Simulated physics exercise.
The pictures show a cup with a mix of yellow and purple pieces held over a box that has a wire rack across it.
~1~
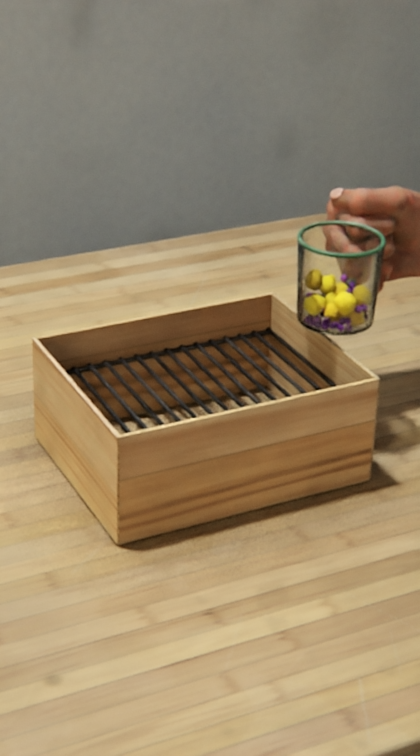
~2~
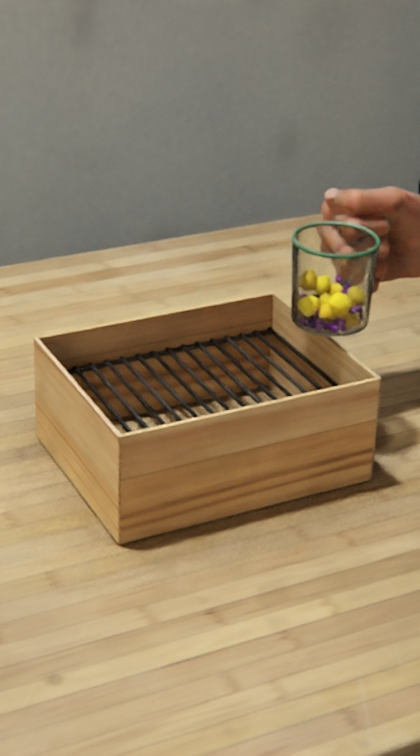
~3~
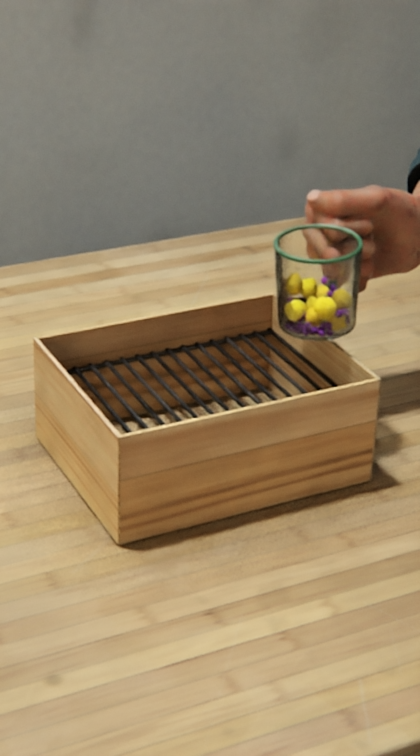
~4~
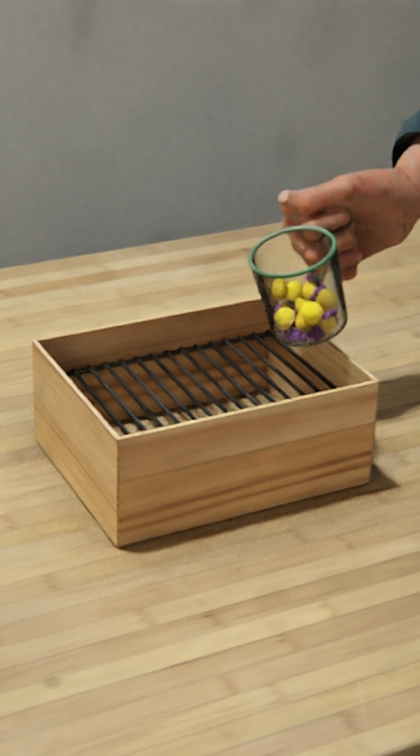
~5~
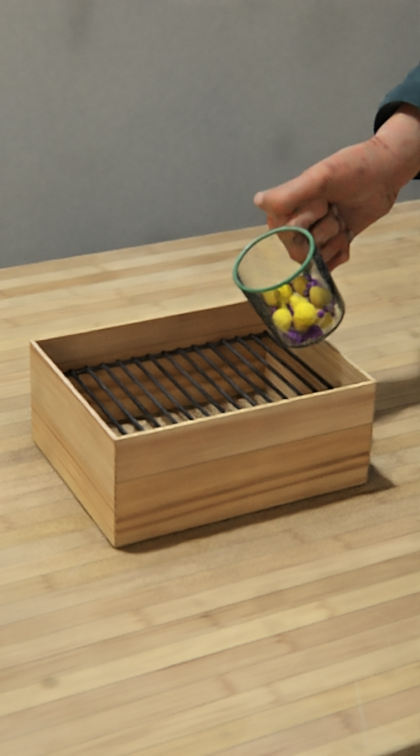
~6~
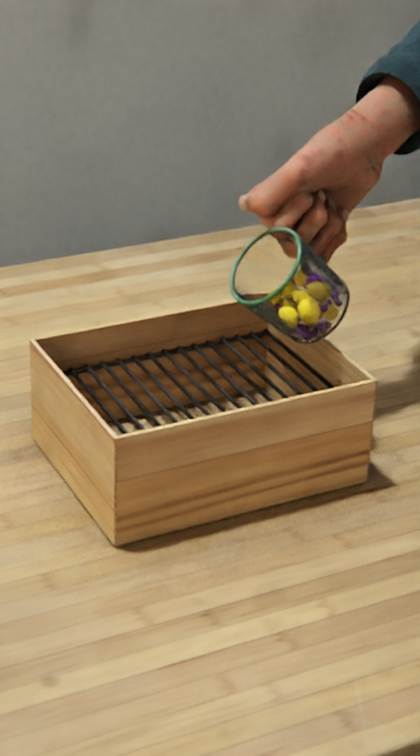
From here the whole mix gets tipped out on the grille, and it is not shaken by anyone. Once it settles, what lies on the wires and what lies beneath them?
Once settled, the yellow ones lie on the wires, the purple ones lie beneath.
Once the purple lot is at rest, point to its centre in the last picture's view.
About (238, 446).
Then, 0.45 s on from there, yellow ones, the whole lot in the cup; purple ones, the whole lot in the cup.
Then, 0.84 s on from there, yellow ones, the bulk in the cup, near a quarter on or over the wires; purple ones, all but a few in the cup, only a few on or over the wires.
Then, 1.18 s on from there, yellow ones, the whole lot on or over the wires; purple ones, near a quarter on or over the wires, the bulk under the rack.
In the end, yellow ones, the whole lot on the wires, none at all under the rack; purple ones, the whole lot under the rack.
